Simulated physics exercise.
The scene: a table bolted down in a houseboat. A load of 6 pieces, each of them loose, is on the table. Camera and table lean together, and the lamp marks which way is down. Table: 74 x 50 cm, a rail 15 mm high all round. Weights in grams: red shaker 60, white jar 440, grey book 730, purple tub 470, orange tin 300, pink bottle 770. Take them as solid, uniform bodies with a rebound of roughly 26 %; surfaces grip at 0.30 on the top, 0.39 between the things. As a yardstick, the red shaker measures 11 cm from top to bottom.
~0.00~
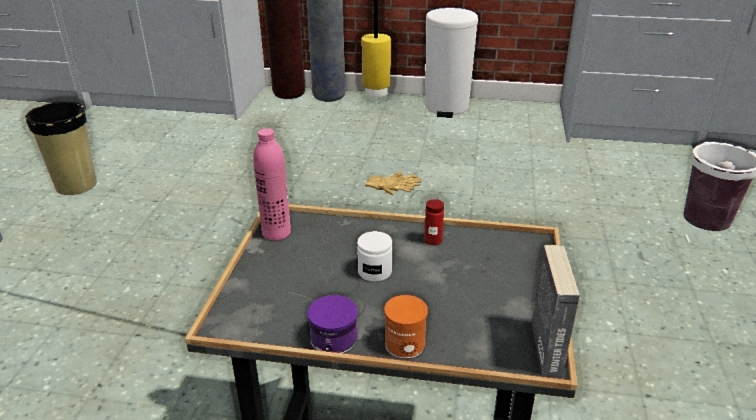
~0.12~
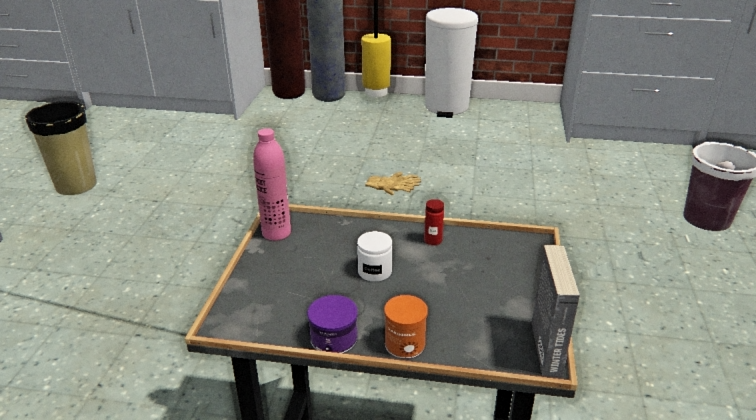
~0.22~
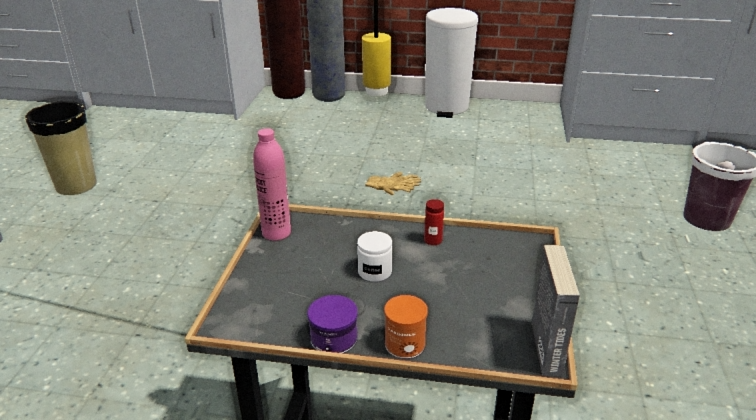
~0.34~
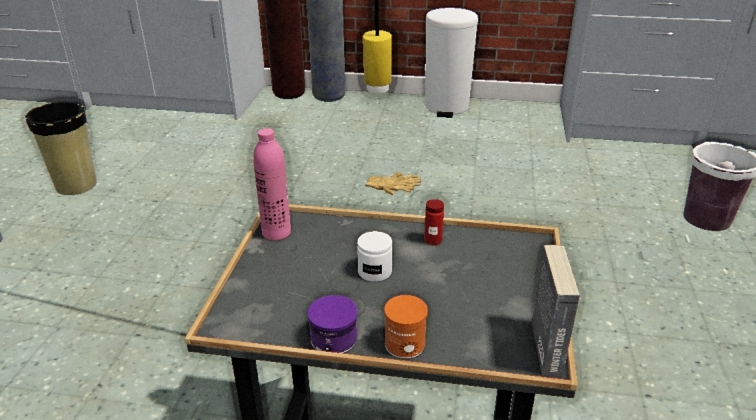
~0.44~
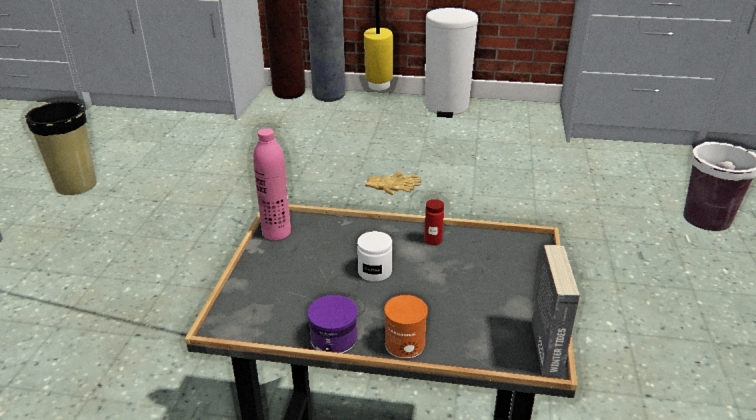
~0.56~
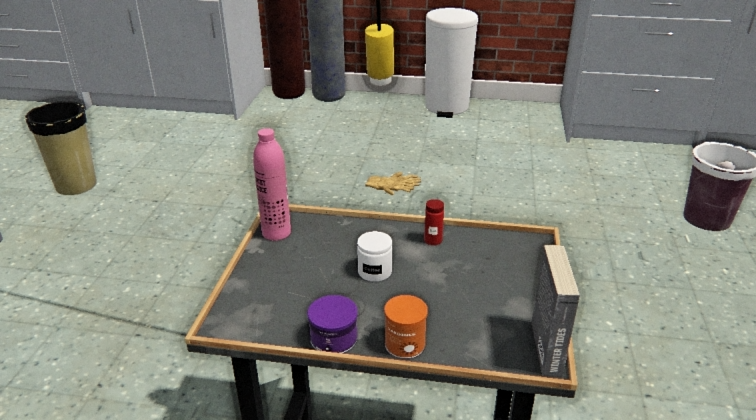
A dark, wood-rimmed table stands on a pale tiled floor, seen from above its near side, with grey cabinets, bins and a brick wall beyond. A pink bottle stands at the back left, a red shaker at the back right, a white jar near the middle, a purple tub and orange tin in front, and a grey book upright at right. Nothing on the table visibly shifts, and the view stays almost unchanged throughout.
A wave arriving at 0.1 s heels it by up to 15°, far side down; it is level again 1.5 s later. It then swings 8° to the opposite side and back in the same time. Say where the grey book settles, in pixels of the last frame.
Look near (553, 311).
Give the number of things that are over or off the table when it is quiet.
0 of them.
After 1.06 s, floor tilted 12°, far side down.
After 1.76 s, floor tilted 1°, near side down.
After 2.46 s, floor tilted 7°, near side down.
After 3.16 s, boat level.
At rest (3.6 s), all 6 in place, give or take 5 cm. Seen from the same camera at the end, grey book near (553, 311).
